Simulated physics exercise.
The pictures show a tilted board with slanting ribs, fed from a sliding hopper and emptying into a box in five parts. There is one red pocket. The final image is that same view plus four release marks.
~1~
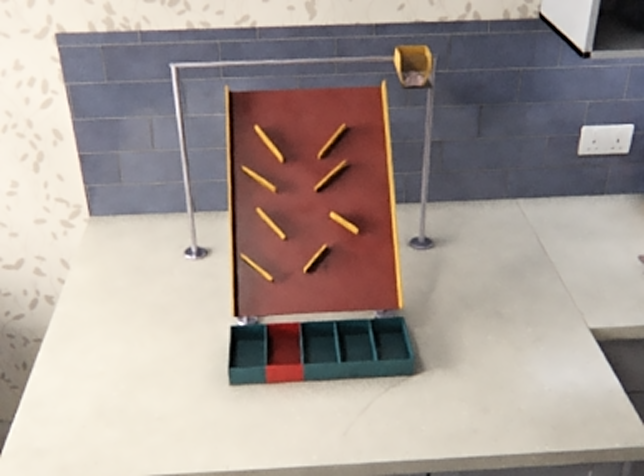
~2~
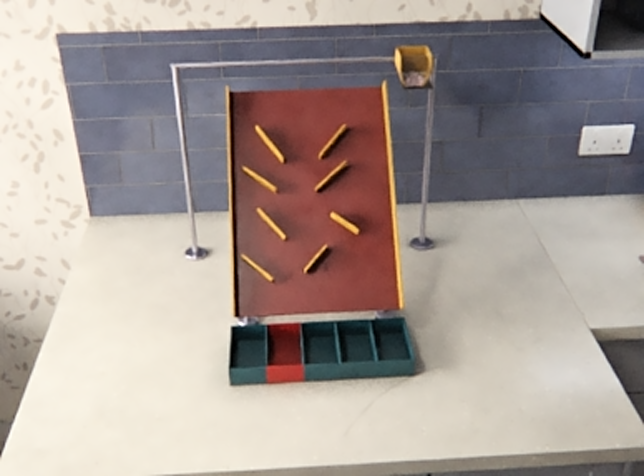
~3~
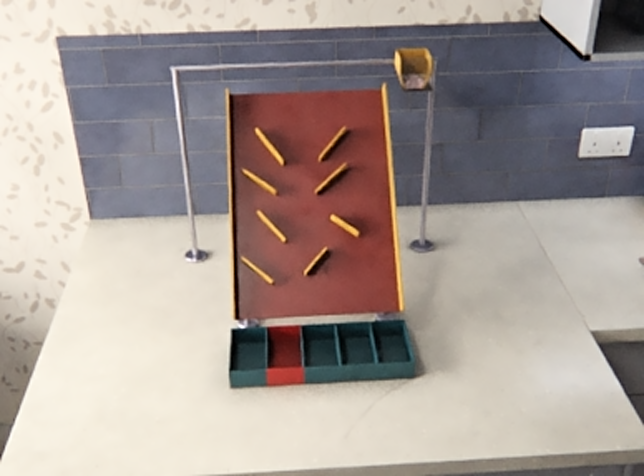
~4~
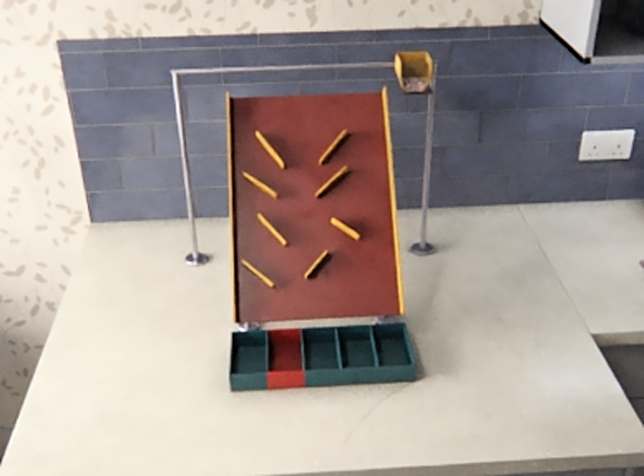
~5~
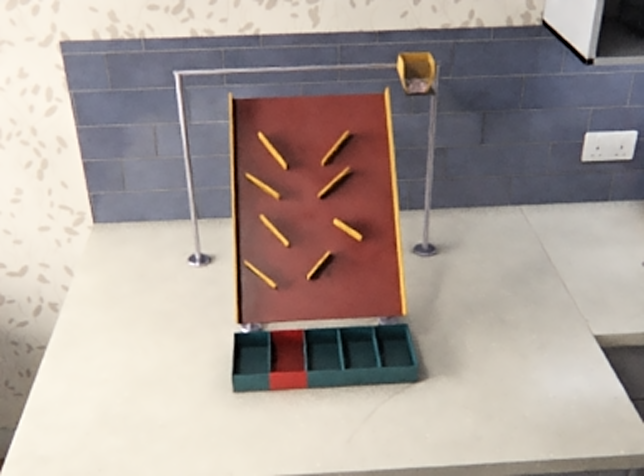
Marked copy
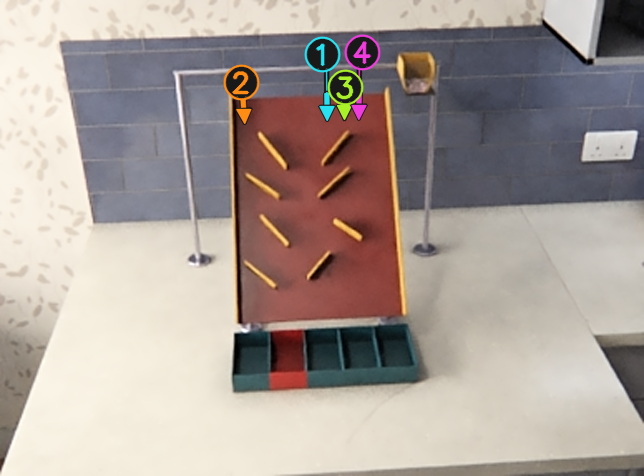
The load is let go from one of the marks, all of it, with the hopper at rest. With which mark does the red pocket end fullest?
Take 1.
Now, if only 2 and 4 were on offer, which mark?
That is mark 2.
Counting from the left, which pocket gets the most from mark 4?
The fifth from the left.
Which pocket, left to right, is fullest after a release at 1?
It is the second one.
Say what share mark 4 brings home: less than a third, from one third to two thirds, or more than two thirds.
It is less than a third.
On the marked copy, mark 1 meets the board at (327, 115); mark 2 meets the board at (244, 118); mark 3 meets the board at (344, 114); mark 4 meets the board at (358, 114).
For mark 1, close to a third in the red pocket, a small share in other pockets, close to half outside the box.
For mark 2, a small share in the red pocket, close to half in other pockets, close to a third outside the box.
For mark 3, a small share in the red pocket, close to half in other pockets, close to a third outside the box.
For mark 4, none at all in the red pocket, close to two thirds in other pockets, close to a third outside the box.
